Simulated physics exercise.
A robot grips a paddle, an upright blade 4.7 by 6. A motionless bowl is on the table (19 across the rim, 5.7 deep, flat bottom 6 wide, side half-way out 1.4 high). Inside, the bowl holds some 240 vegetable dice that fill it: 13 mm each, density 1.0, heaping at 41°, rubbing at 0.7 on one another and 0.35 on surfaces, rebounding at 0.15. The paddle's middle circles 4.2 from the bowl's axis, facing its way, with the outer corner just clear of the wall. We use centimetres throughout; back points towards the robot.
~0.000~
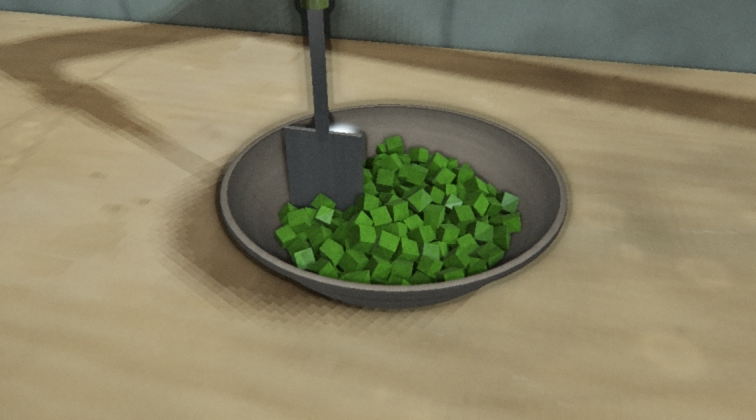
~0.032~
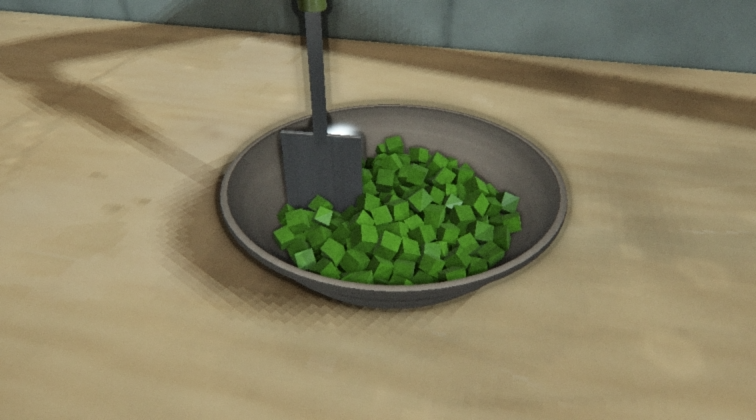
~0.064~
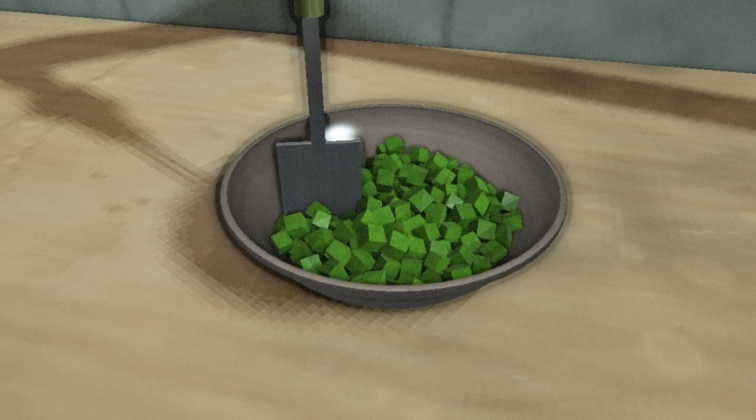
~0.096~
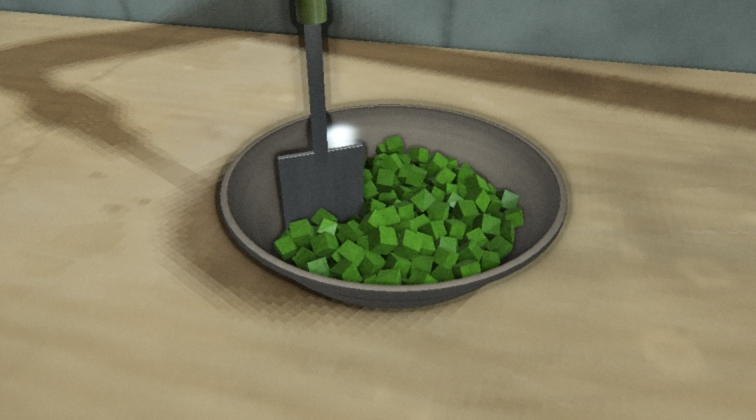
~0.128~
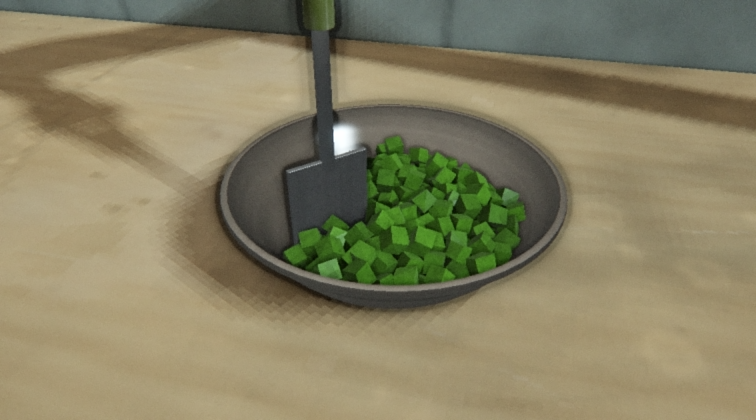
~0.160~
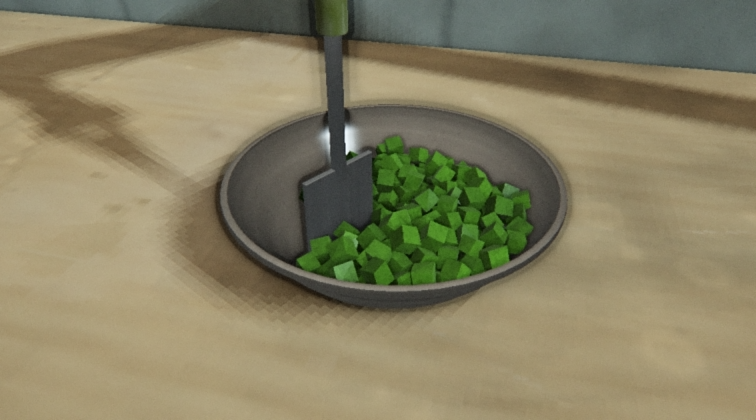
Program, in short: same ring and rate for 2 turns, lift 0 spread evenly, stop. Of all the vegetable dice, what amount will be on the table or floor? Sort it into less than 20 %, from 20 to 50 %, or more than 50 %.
It goes in from 20 to 50 %.
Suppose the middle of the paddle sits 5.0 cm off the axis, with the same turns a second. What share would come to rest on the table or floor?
Some 40 percent would.
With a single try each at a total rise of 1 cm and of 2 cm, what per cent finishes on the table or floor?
Near 35 in a hundred, then near 25 in a hundred.
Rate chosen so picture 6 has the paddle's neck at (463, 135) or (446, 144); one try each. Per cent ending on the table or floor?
Around 70 and 70 per cent respectively.
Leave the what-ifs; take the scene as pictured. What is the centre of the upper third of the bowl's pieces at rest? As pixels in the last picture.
I'd put it at about (298, 233).
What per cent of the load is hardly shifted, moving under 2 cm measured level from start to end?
Around 10 per cent.
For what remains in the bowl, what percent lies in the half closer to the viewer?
Roughly 75 per cent.
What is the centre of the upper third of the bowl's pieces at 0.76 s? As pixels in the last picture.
Around pixel (303, 155).
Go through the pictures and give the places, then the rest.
The first picture shows the paddle neck at (321, 107), 0° round; upper third of the load around (404, 205), from x 285 to 510, top at y 145; 242 in the bowl.
The second picture shows the paddle neck at (319, 110), 6° round; upper third of the load around (404, 206), from x 285 to 510, top at y 145.
The third picture shows the paddle neck at (317, 118), 19° round; upper third of the load around (402, 215), from x 280 to 515, top at y 145.
The fourth picture shows the paddle neck at (319, 126), 33° round; upper third of the load around (408, 216), from x 285 to 515, top at y 145.
The fifth picture shows the paddle neck at (326, 134), 47° round; upper third of the load around (417, 226), from x 295 to 515, top at y 145.
The sixth picture shows the paddle neck at (338, 141), 60° round; upper third of the load around (424, 224), from x 310 to 520, top at y 145; 242 in the bowl.
After 0.76 s, 321° round, highest piece 8 above the table; 200 in the bowl, 38 on the table or floor, 4 in flight or on the tool.
After 1.37 s, 221° round, highest piece 7 above the table; 173 in the bowl, 62 on the table or floor, 7 in flight or on the tool.
After 1.87 s, 0° round, highest piece 7 above the table; 148 in the bowl, 94 on the table or floor.
After 2.57 s, 0° round, highest piece 7 above the table; 148 in the bowl, 94 on the table or floor.
In the end, 148 in the bowl, 94 on the table or floor. That is 39 % on the table or floor.
